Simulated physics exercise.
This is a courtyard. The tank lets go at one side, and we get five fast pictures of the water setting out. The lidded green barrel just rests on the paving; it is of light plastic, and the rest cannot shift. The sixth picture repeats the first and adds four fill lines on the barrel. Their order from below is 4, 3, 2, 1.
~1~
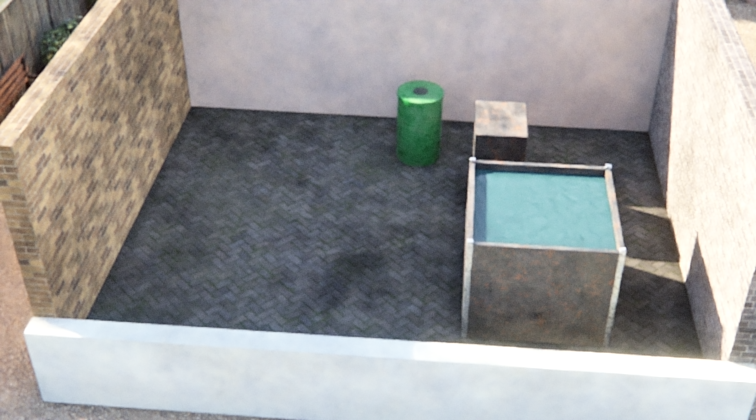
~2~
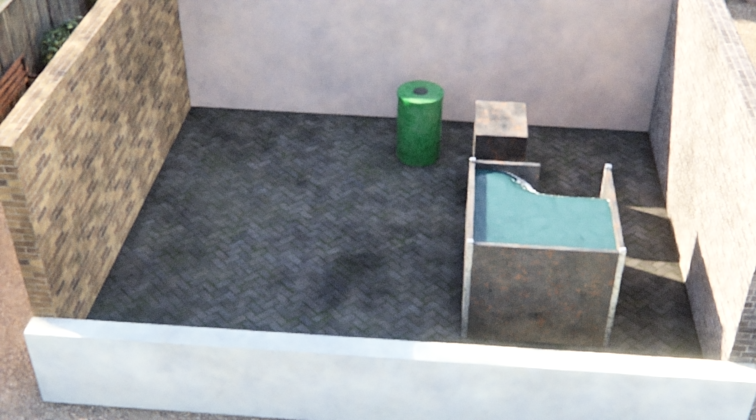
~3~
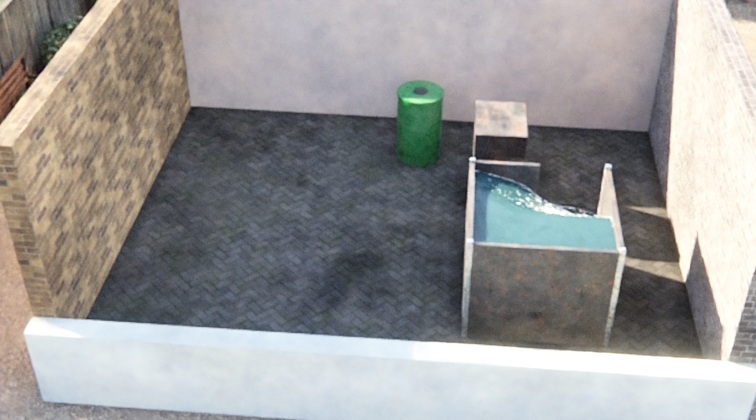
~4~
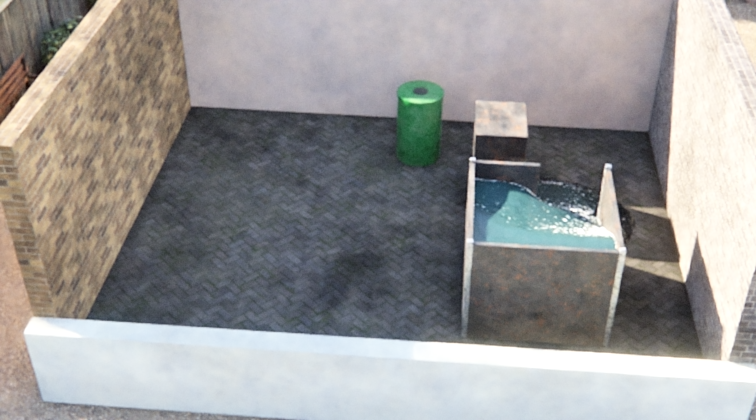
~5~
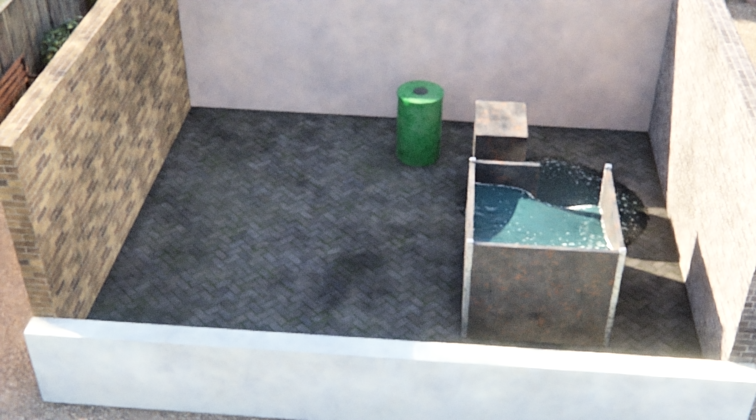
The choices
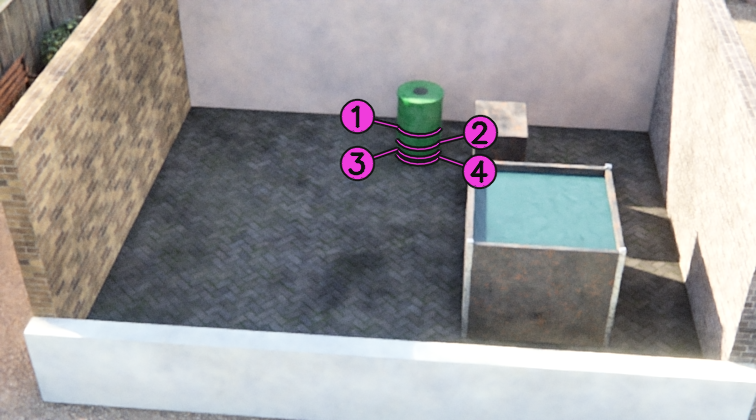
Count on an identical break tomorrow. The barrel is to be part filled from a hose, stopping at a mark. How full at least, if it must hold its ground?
Use line 2.
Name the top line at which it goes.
It is 3.
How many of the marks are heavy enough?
Two.
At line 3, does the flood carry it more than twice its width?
No, less.
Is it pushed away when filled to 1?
No, that is safe.
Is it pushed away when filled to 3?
Yes.
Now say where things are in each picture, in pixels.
Lid of the green barrel at (420, 92); tank full, its middle at (542, 210).
Water covers 1 % of the ground, mostly out of sight from here.
Water covers 3 % of the ground, mostly out of sight from here.
Water covers 6 % of the ground, mostly out of sight from here.
Lid of the green barrel at (420, 92); water covers 9 % of the ground and is seen nearest the barrel at (568, 163).
On the marked copy, 1 at (418, 135); 2 at (417, 149); 3 at (417, 158); 4 at (417, 164); from the bottom up 4, 3, 2, 1.
With 1, it does not move.
With 2, it does not move.
With 3, it is pushed about half its own width away.
With 4, it is pushed about twice its own width away.
